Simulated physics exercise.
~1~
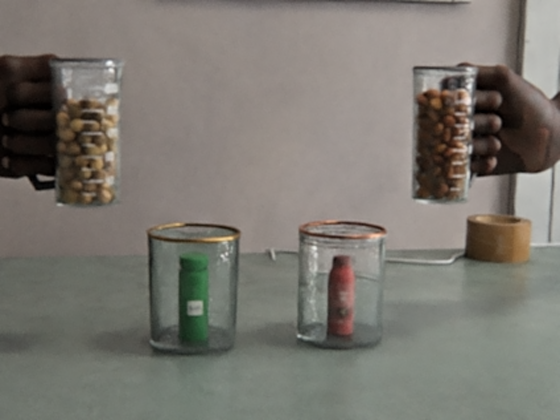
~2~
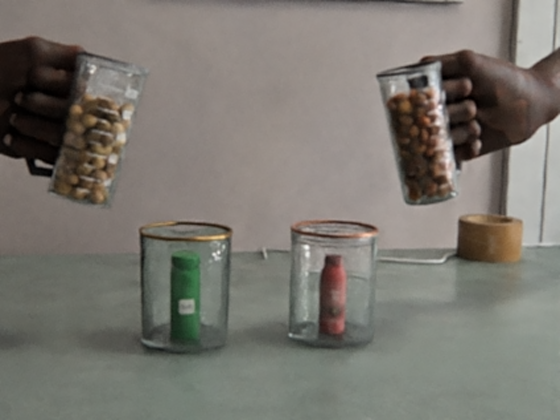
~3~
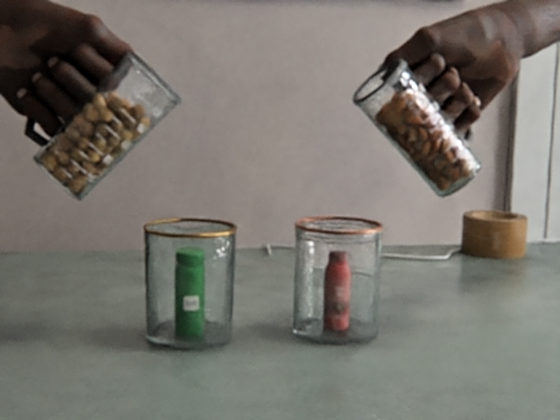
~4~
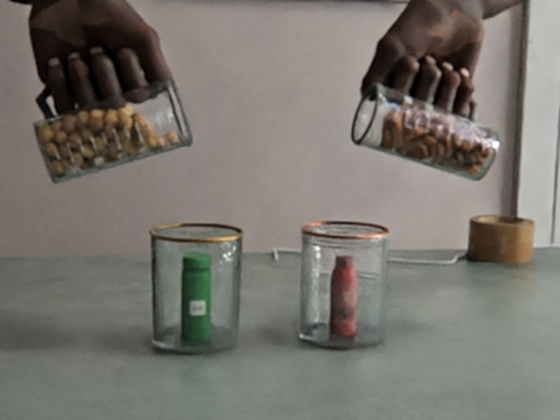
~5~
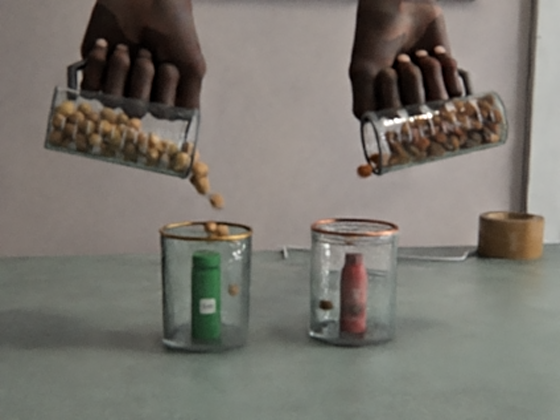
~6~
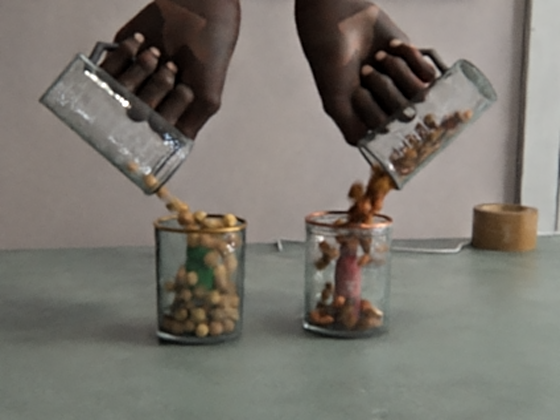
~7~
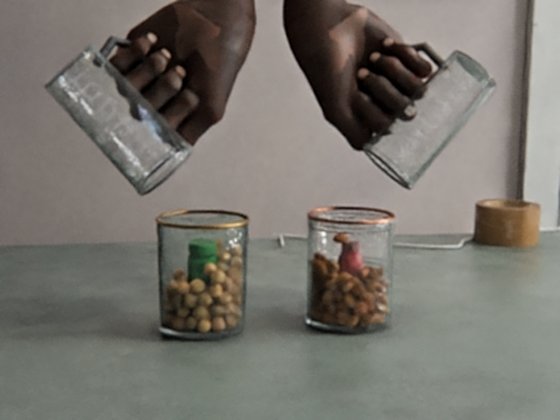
Two hands tilting glass mugs and pouring nuts around green and red bottles in glasses, leaving both bottle tops showing.
